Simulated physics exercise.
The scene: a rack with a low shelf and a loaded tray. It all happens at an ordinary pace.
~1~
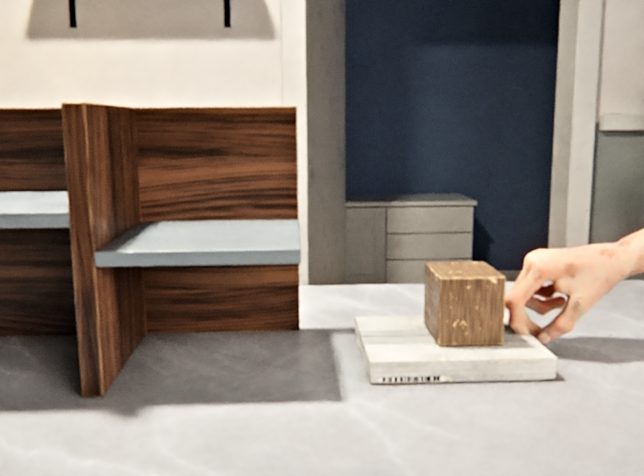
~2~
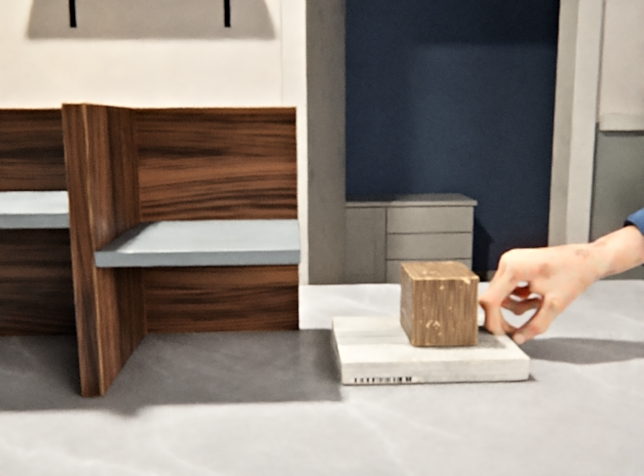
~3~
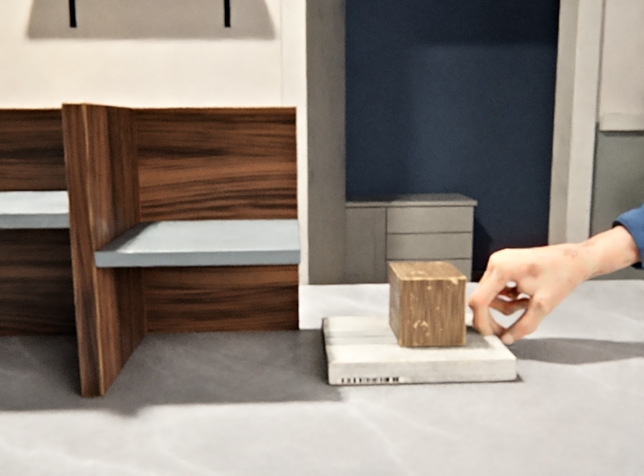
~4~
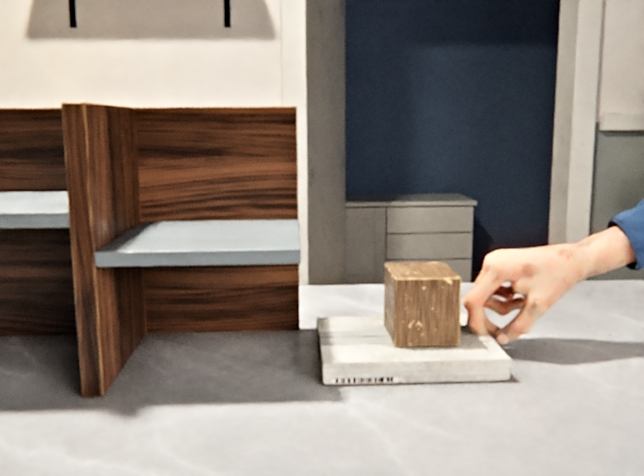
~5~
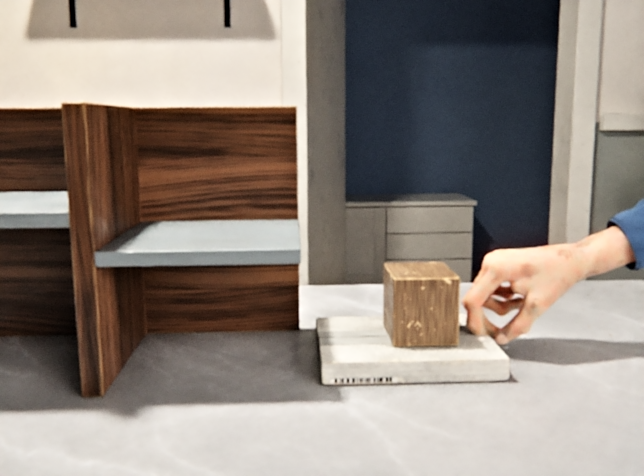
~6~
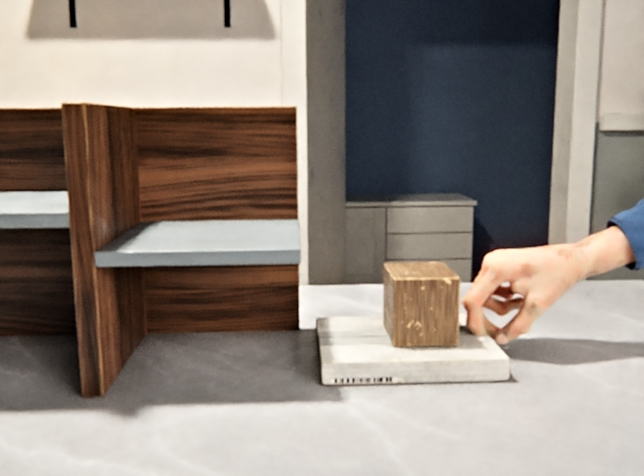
A hand reaching in from the right slides a flat white box, with a brown wooden block on top, a short way left across a grey tabletop, seen from the front by a still camera. A dark wood rack with pale grey shelves stands at left, before a blue wall and grey drawers. The block rides along without shifting on the box, and the movement slows until hand and load are still.
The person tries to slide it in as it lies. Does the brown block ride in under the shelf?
The brown block rides in untouched.
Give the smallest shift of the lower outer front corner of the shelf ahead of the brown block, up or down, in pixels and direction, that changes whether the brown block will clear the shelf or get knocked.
Roughly 32 pixels down.
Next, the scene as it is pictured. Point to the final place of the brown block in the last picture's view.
At about (230, 307).
Then, 0.86 s past the last view, brown block riding along near (344, 304).
Finally, the brown block passes below, near (230, 307).
